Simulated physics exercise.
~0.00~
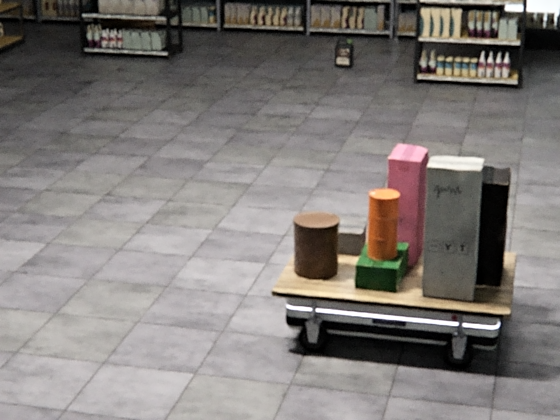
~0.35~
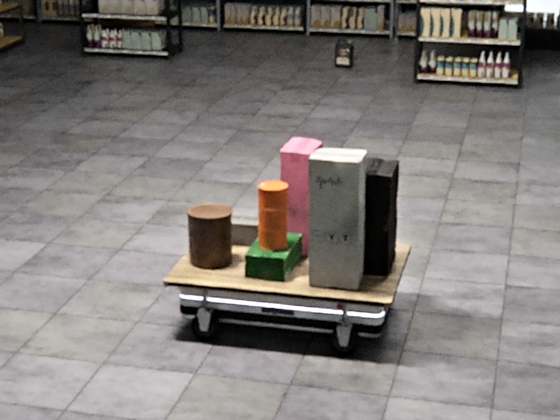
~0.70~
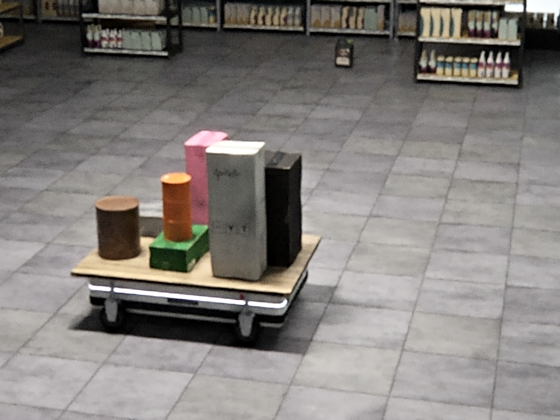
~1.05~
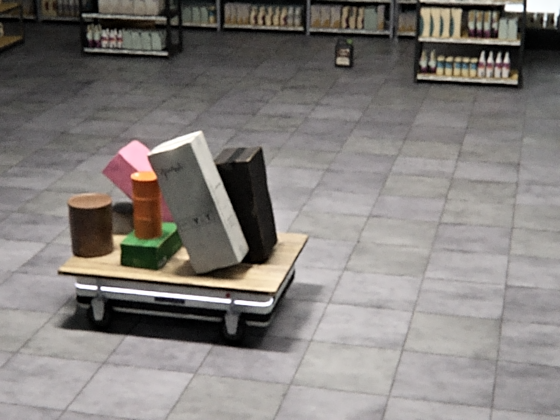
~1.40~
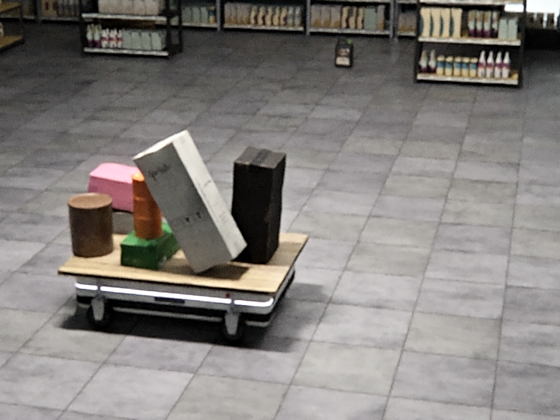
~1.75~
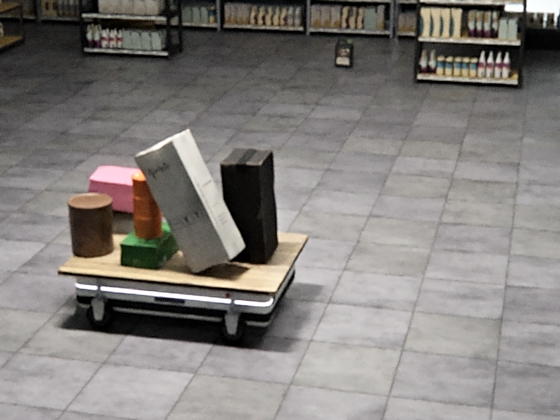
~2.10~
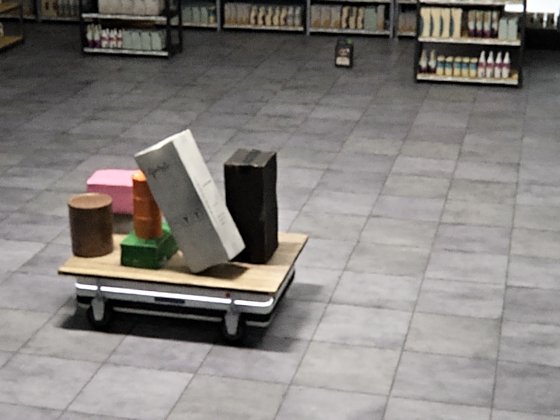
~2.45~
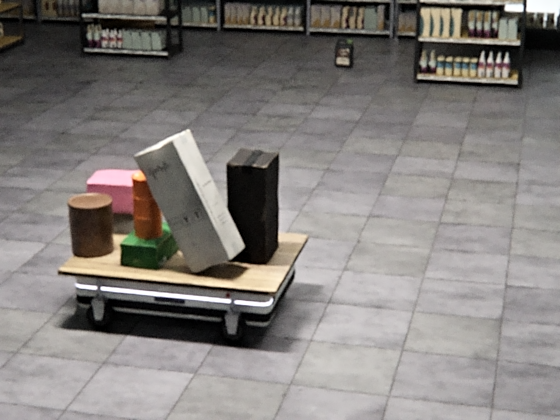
A flat robot cart loaded with boxes and cylinders rolled left across a tiled shop floor and stopped, tipping the pink box onto its side and leaving the tall pale box leaning, while the black box rocked but ended upright beside the still-standing brown pail.
